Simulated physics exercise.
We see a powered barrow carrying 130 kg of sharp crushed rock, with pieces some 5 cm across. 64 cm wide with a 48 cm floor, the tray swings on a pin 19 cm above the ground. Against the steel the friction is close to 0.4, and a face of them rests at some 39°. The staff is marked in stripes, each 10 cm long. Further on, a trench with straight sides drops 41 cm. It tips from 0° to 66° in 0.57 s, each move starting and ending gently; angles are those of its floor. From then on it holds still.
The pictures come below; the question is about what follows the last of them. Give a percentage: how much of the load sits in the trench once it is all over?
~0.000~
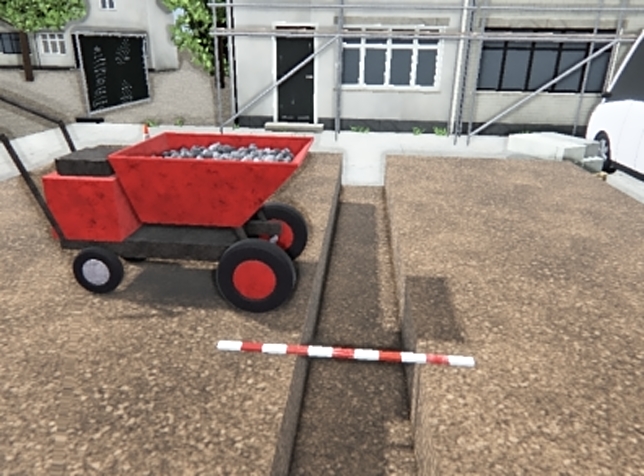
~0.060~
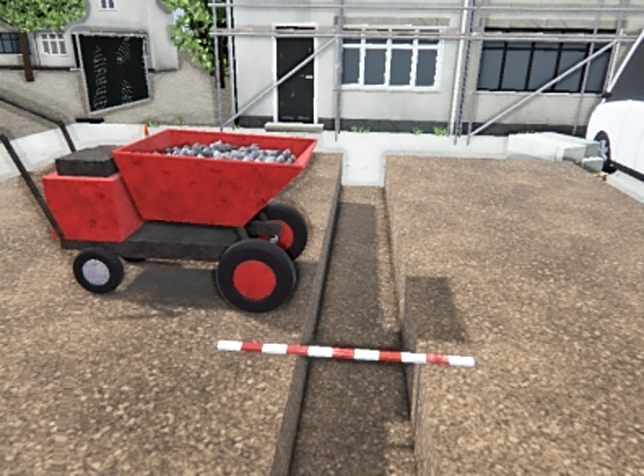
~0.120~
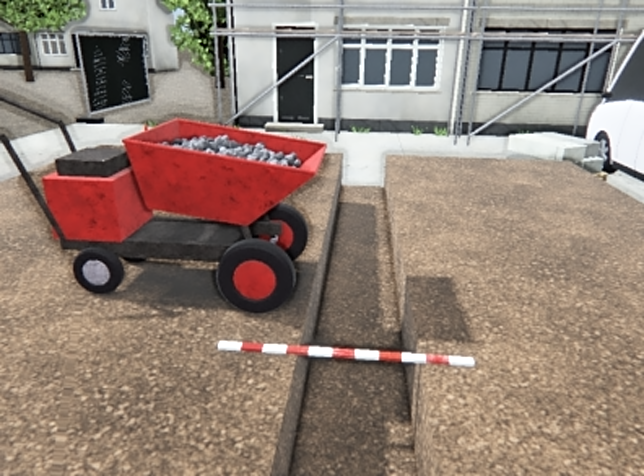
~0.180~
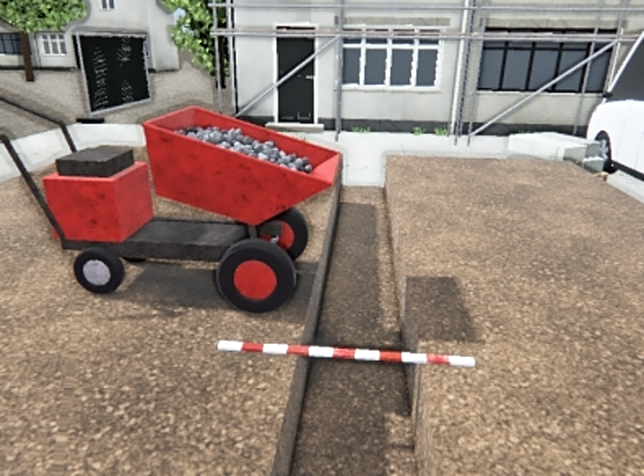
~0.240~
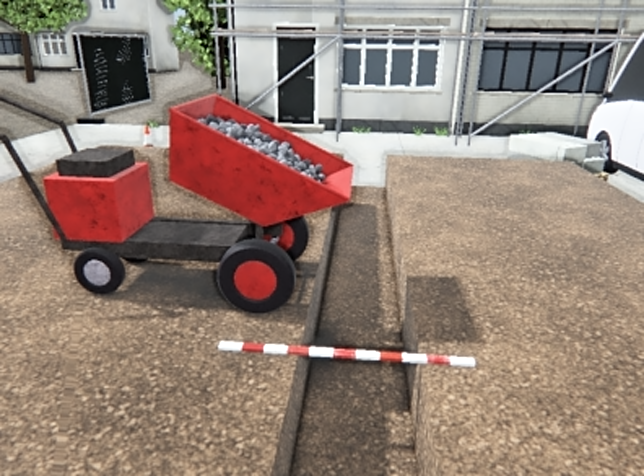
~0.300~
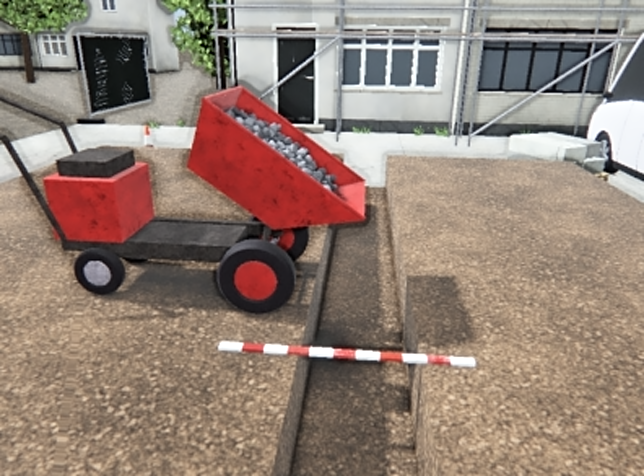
42 %.
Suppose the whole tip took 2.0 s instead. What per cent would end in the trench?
It would be near 65 per cent.
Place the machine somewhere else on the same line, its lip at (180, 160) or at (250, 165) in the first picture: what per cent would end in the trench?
Roughly 80 per cent, then 80 per cent.
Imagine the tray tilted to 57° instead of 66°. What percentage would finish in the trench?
Around 20 per cent would finish in the trench.
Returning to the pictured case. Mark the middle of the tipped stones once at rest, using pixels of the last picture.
Resting centre: About (424, 291).
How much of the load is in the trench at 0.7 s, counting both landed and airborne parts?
10 per cent, give or take.
After 0.4 s the floor is at 56°; 100 % in the tray; the foremost stones are at (364, 232).
After 0.7 s the floor is at 66°; 83 % in the tray, 8 % in the trench, 9 % past the trench; the foremost stones are at (441, 298).
After 1.0 s the floor is at 66°; 31 % in the tray, 16 % in the trench, 53 % past the trench; the foremost stones are at (572, 300).
After 3.0 s the floor is at 66°; 6 % in the tray, 42 % in the trench, 52 % past the trench; the foremost stones are past the picture's edge.
